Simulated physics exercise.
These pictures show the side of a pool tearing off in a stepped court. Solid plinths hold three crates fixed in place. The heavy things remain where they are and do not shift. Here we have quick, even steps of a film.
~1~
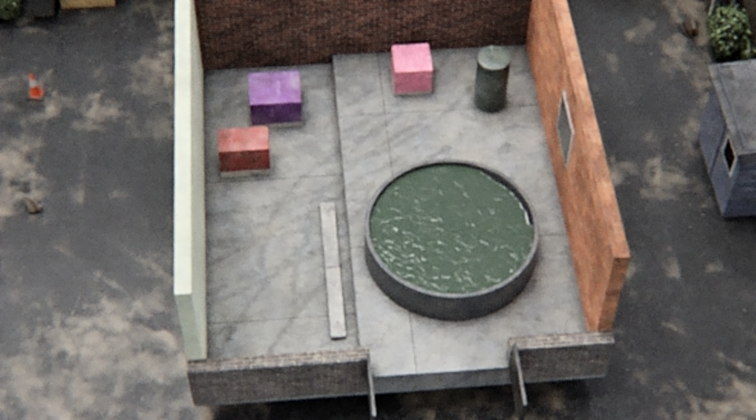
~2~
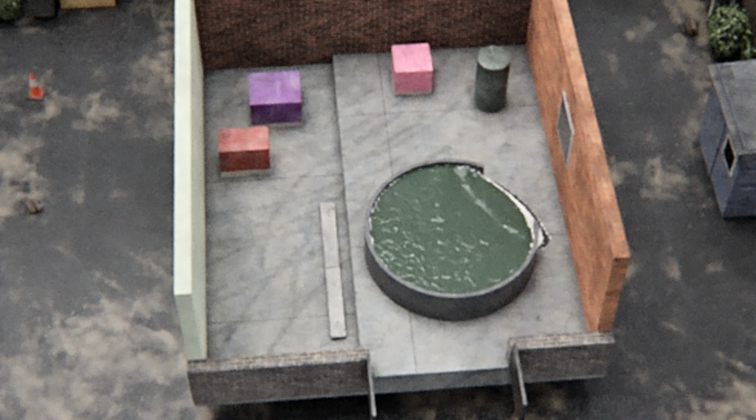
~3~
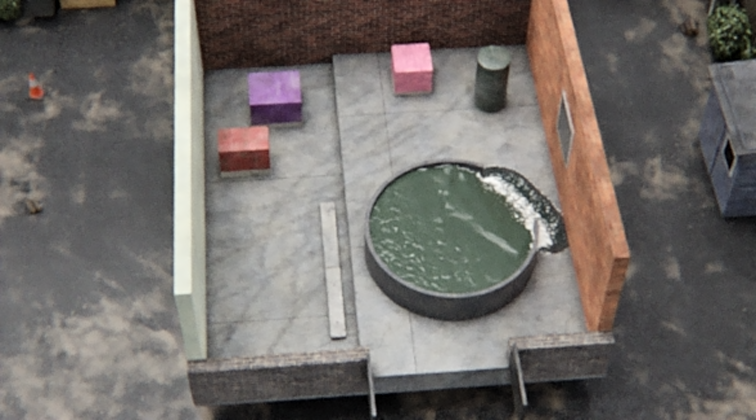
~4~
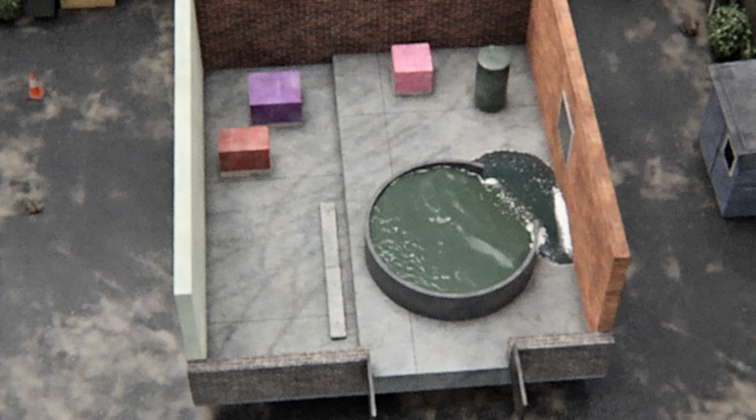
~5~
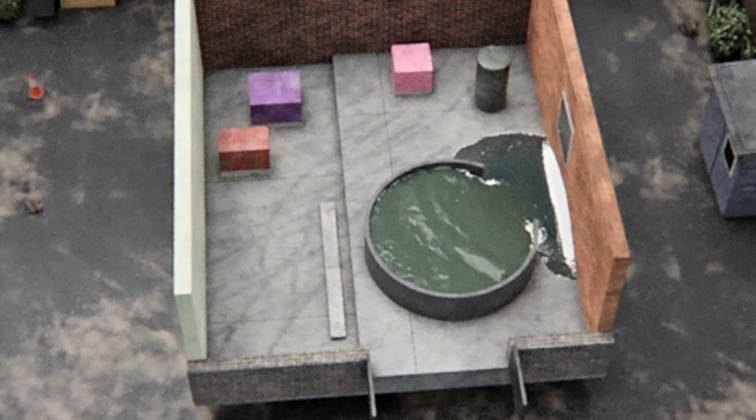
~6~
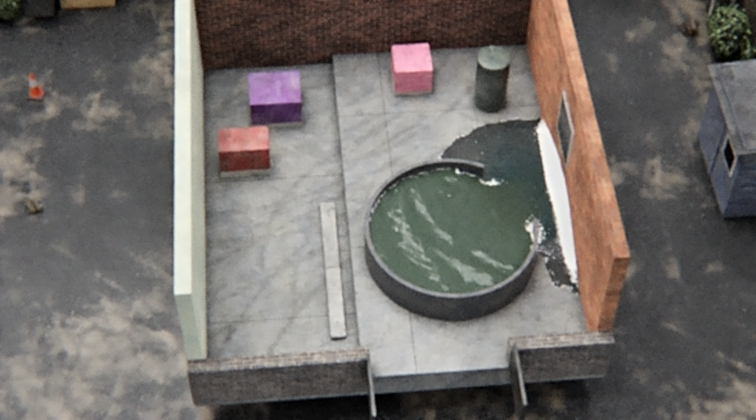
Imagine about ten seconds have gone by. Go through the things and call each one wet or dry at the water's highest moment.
Called one by one: The pink crate is wet; the red crate is wet; the purple crate is wet.
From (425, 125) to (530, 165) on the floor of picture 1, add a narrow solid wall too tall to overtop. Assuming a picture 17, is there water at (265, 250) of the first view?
I'd call it waterless.
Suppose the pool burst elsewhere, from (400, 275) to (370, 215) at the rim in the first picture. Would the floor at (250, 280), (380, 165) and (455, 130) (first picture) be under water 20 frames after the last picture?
Point by point: Drenched, unwetted, unwetted.
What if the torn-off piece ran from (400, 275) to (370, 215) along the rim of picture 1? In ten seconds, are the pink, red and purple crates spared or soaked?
The pink crate never gets wet; the red crate is flooded; the purple crate is flooded.
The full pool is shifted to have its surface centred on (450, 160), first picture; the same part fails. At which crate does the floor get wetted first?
Answer: The pink-painted one.
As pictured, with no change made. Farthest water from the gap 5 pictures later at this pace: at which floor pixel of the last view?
Somewhere around (523, 46).
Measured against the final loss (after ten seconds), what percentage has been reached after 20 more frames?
I'd put it near 10 in a hundred.
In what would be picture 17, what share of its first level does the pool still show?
Near 58 in a hundred.
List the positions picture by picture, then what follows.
In the first frame, still water in the round pool at (452, 228).
In the second frame, the front is at a hidden place, out from the gap at (514, 207).
In the third frame, the front is at (568, 241), out from the gap at (514, 208).
In the fourth frame, the front is at (520, 155), out from the gap at (514, 208).
In the fifth frame, the front is at (547, 140), out from the gap at (514, 208).
In the sixth frame, water pours out at (514, 208) and has run to (542, 121).
A moment on, water covers 20 % of the floor; the pink crate not reached, the red crate not reached, the purple crate not reached.
Next, water covers 30 % of the floor; the pink crate water round its plinth, the red crate not reached, the purple crate not reached.
Then, water covers 50 % of the floor; the pink crate water round its plinth, the red crate not reached, the purple crate water round its plinth.
Later, water covers 90 % of the floor; the pink crate water round its plinth, the red crate water round its plinth, the purple crate water round its plinth.
In the end, water covers 95 % of the floor; the pink crate was topped, the red crate was topped, the purple crate was topped.
